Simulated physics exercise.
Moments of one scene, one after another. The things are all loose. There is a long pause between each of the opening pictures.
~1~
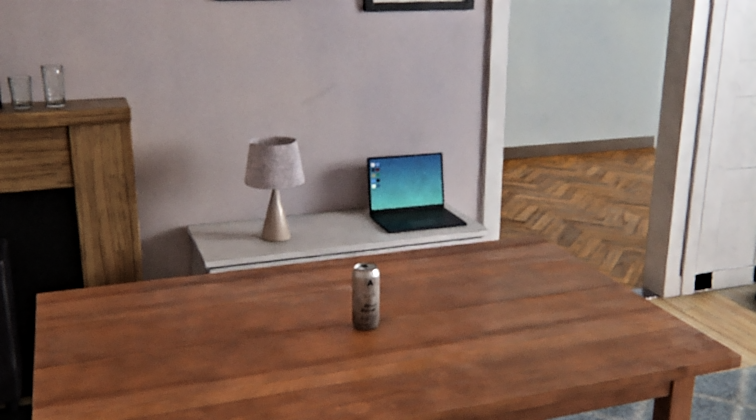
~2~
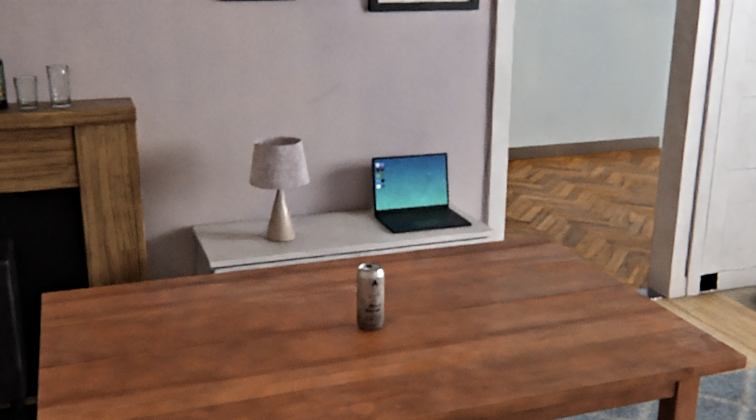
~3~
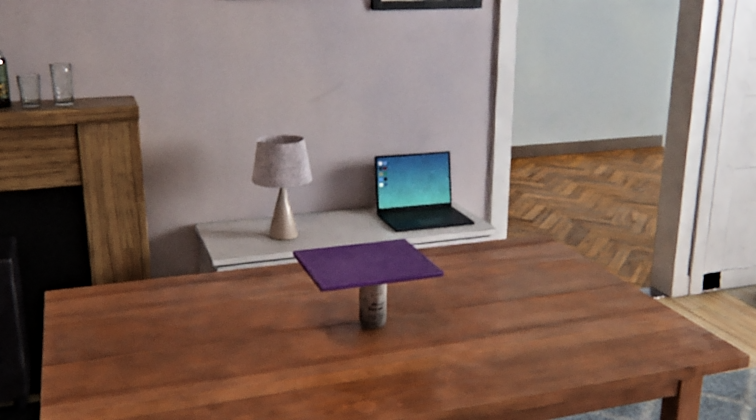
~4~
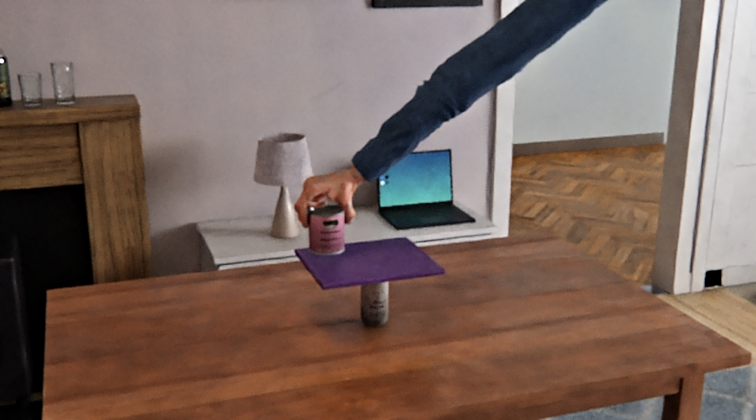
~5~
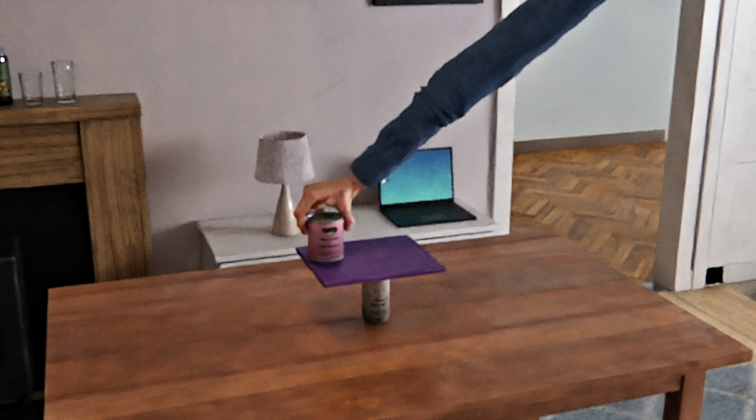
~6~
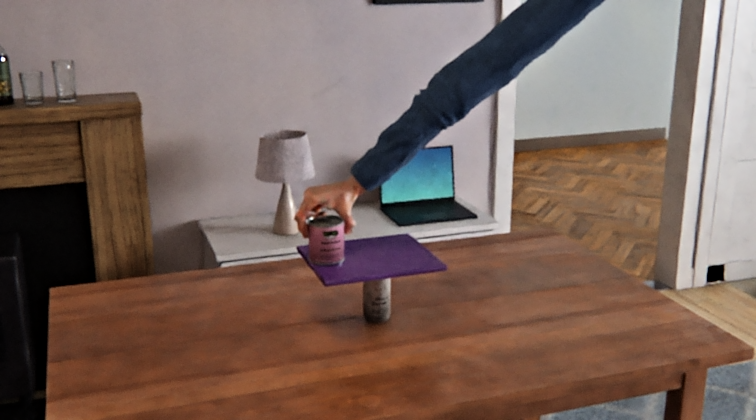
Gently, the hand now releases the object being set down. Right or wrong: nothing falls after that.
Wrong.
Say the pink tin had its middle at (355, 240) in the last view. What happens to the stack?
After that, it tumbles down.
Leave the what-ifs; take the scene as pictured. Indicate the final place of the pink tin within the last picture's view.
Roughly at pixel (250, 318).
Then, 0.40 s after the last picture, pink tin now fallen; purple lid tipped 69° from how it was.
Then, 0.60 s after the last picture, purple lid now fallen.
At rest, fallen, pink tin and purple lid; white can in place. Seen from the same camera at the end, pink tin near (250, 318). The stack comes apart.
